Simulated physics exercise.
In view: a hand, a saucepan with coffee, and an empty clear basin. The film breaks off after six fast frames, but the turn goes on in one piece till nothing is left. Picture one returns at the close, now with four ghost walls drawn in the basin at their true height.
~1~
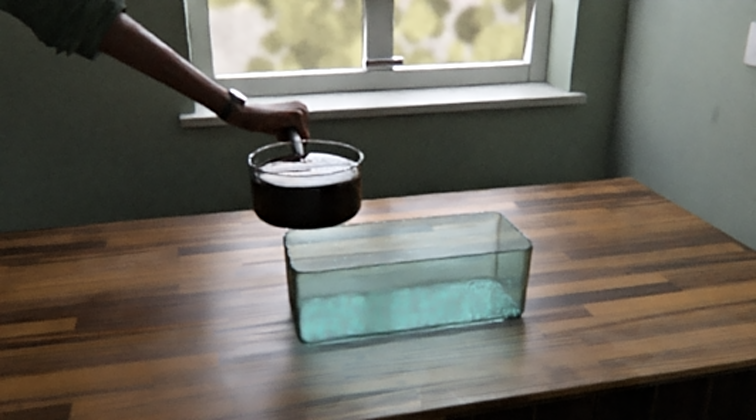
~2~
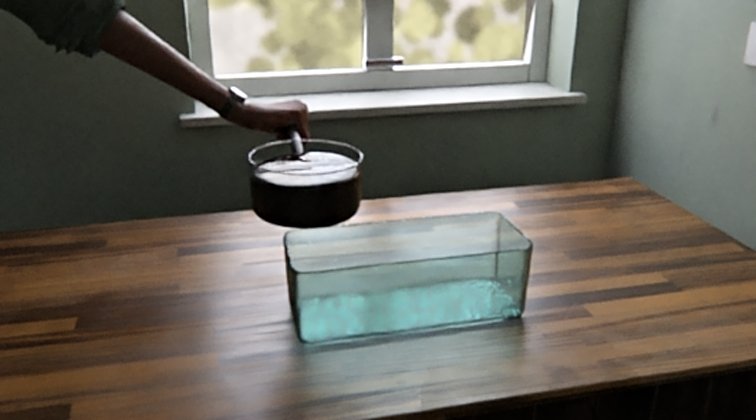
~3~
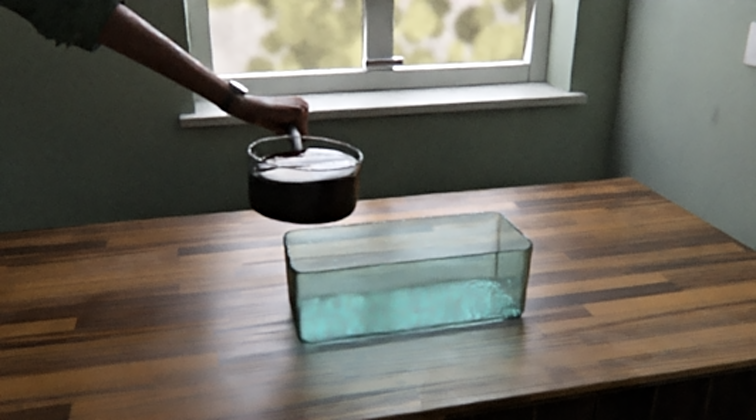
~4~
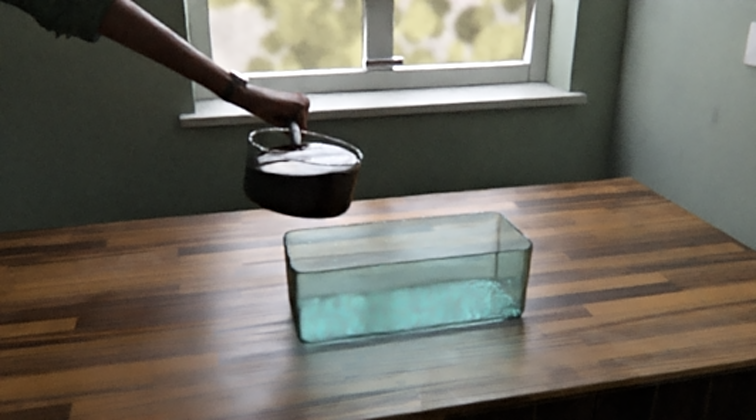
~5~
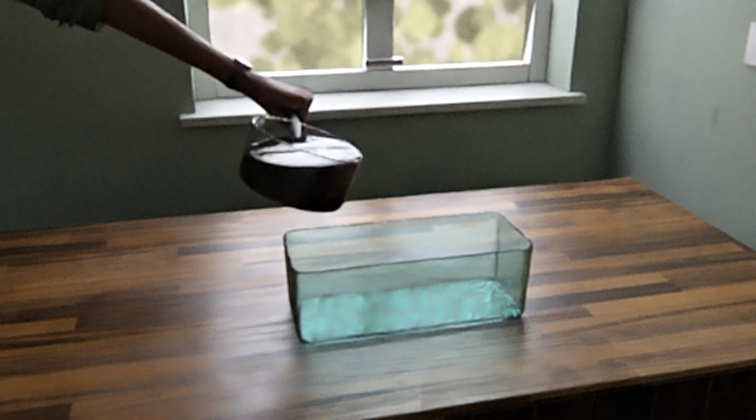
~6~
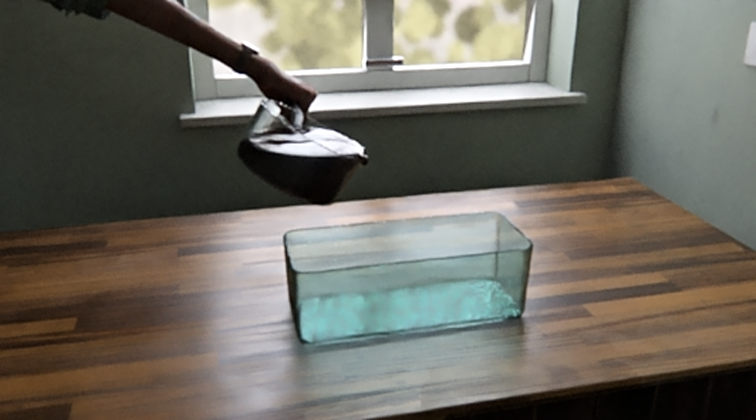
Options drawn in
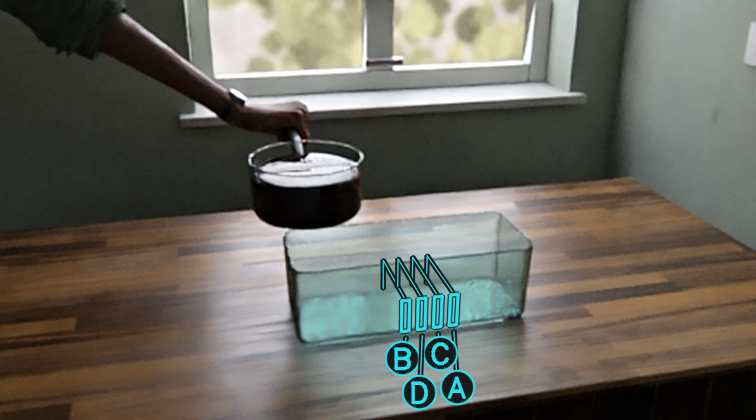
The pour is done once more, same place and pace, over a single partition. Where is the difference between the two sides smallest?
A.
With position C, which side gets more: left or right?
The right one.
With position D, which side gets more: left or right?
The right side.
On the marked copy, A at (453, 330); B at (406, 337); C at (438, 333); D at (422, 335).
Choosing A, about 54 % ends left of the wall and 44 % right of it.
Choosing B, about 6 % ends left of the wall and 94 % right of it.
Choosing C, about 21 % ends left of the wall and 77 % right of it.
Choosing D, about 10 % ends left of the wall and 89 % right of it.
